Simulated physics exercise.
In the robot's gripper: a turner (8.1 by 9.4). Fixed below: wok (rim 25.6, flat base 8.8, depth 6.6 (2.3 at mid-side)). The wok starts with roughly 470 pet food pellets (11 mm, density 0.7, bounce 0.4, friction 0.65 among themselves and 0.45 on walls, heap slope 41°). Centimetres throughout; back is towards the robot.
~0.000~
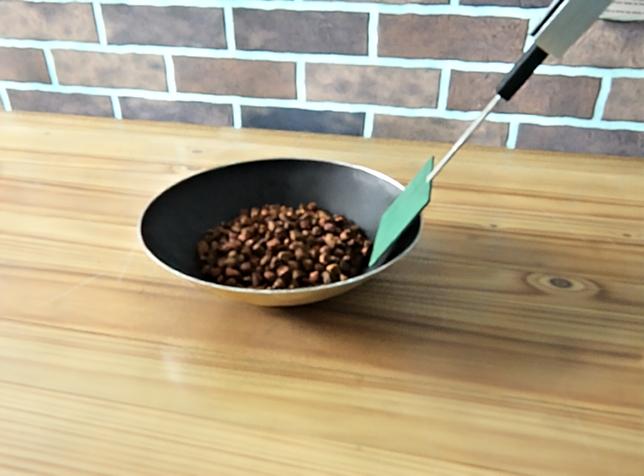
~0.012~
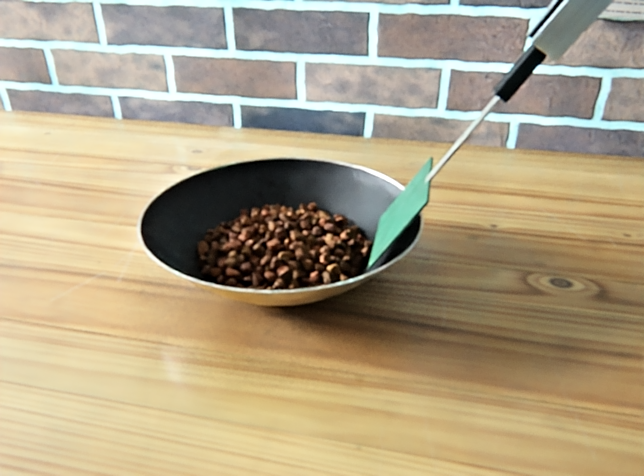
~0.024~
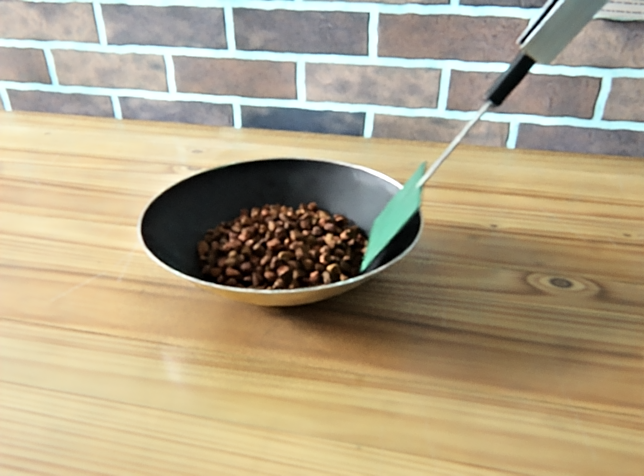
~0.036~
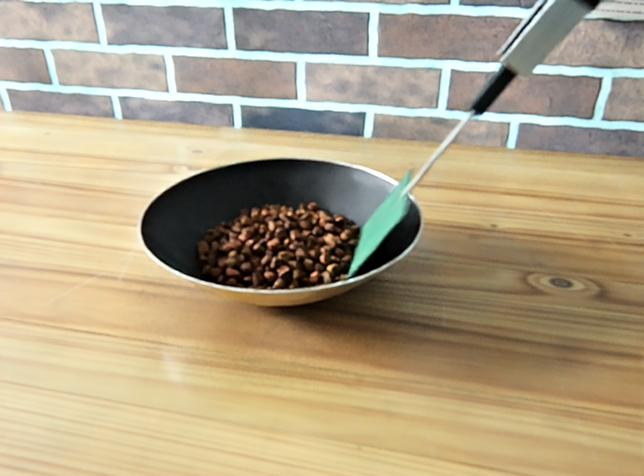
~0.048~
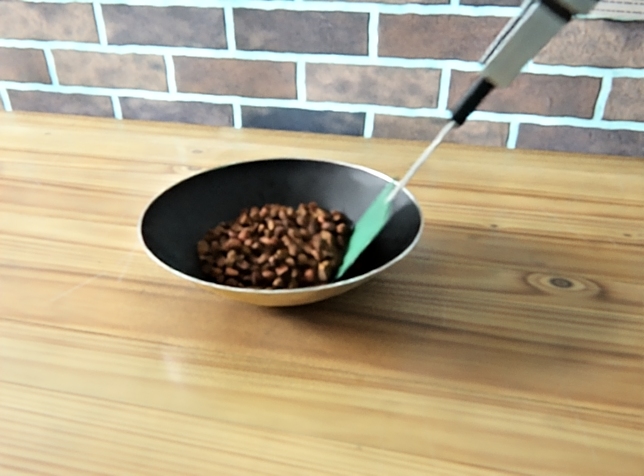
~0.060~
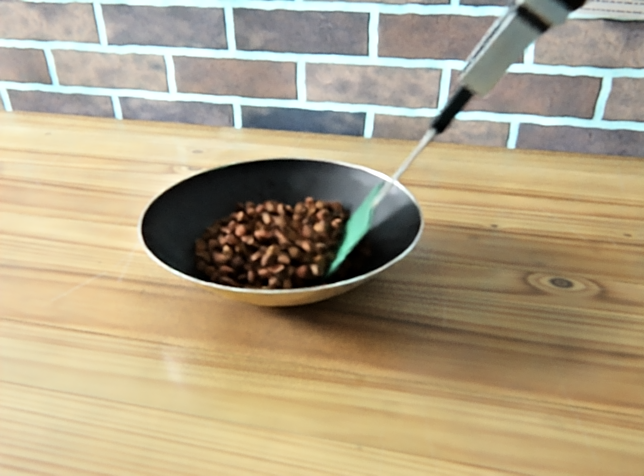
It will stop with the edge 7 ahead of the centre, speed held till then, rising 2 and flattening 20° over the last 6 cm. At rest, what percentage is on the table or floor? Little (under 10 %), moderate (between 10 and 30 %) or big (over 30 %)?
A big share, over 30 %, ends on the table or floor.
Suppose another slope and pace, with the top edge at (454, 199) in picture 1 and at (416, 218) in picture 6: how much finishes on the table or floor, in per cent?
Some 25 per cent.
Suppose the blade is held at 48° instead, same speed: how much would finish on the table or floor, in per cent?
Then about 55 per cent.
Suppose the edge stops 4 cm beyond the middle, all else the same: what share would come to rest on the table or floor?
It would be near 5 per cent.
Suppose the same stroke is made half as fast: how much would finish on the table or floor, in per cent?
Then about 20 per cent.
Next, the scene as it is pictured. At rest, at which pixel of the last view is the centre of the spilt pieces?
Around (51, 238).
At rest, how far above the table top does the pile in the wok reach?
About 6.0 cm.
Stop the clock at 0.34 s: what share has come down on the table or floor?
About 15 per cent.
After 0.09 s, sloping 58°, highest piece 7 above the table; 470 in the wok.
After 0.12 s, sloping 52°, highest piece 9 above the table; 470 in the wok.
After 0.34 s, sloping 38°, highest piece 14 above the table; 222 in the wok, 69 on the table or floor, 179 on the blade or in flight.
After 1.39 s, sloping 38°, highest piece 6 above the table; 250 on the table or floor, 220 in the wok.
At rest, 250 on the table or floor, 220 in the wok. That is 53 % on the table or floor.
